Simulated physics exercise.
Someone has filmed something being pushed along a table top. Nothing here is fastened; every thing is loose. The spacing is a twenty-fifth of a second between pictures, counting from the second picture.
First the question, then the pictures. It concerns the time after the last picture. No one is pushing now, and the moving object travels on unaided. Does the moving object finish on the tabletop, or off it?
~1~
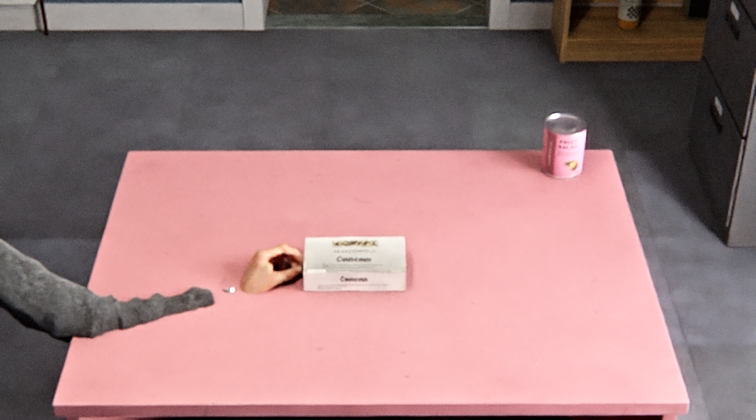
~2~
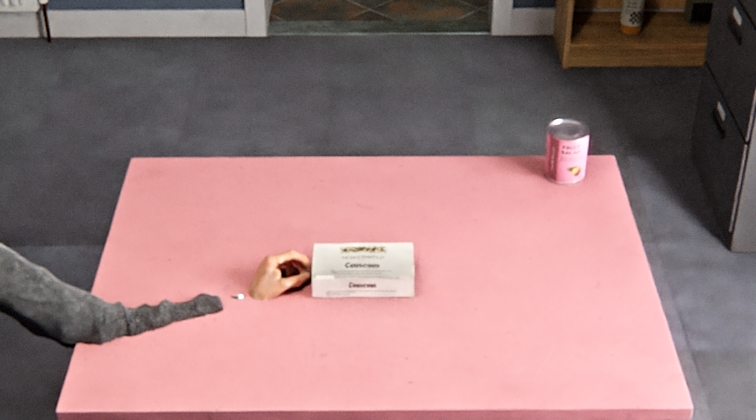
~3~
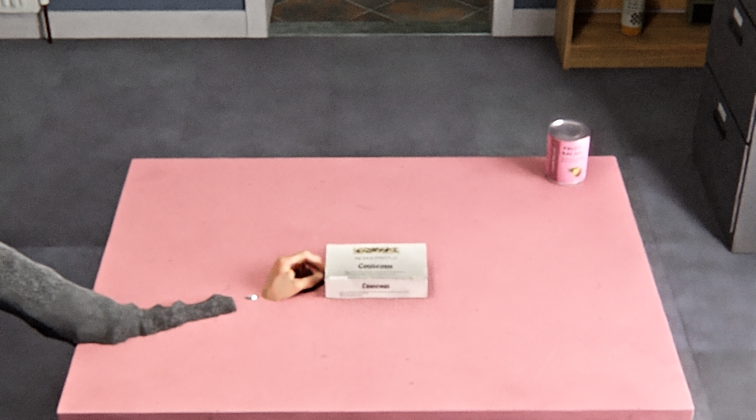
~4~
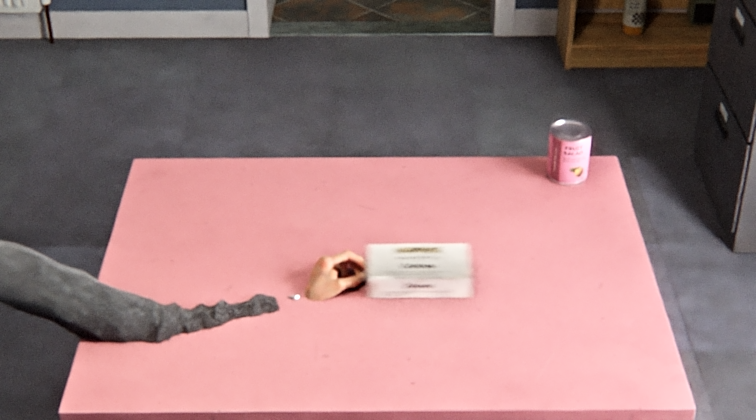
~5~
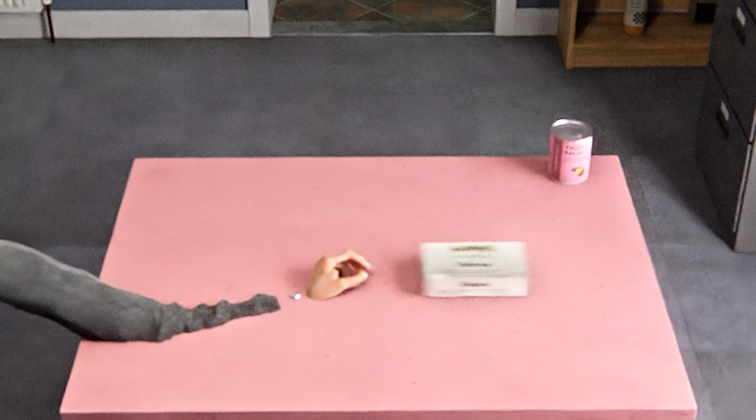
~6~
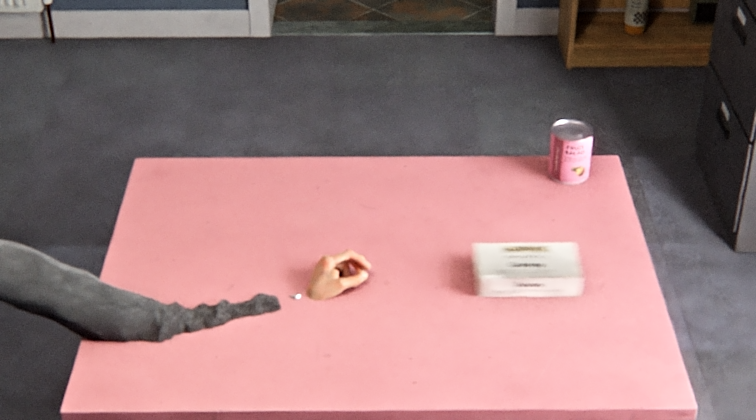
The moving object finishes off the table.
Then, 0.20 s on from there, white packet now off the table.
Then, 0.40 s on from there, things are still on the move.
Then, 0.60 s on from there, as before.
In the end, off the table, white packet.
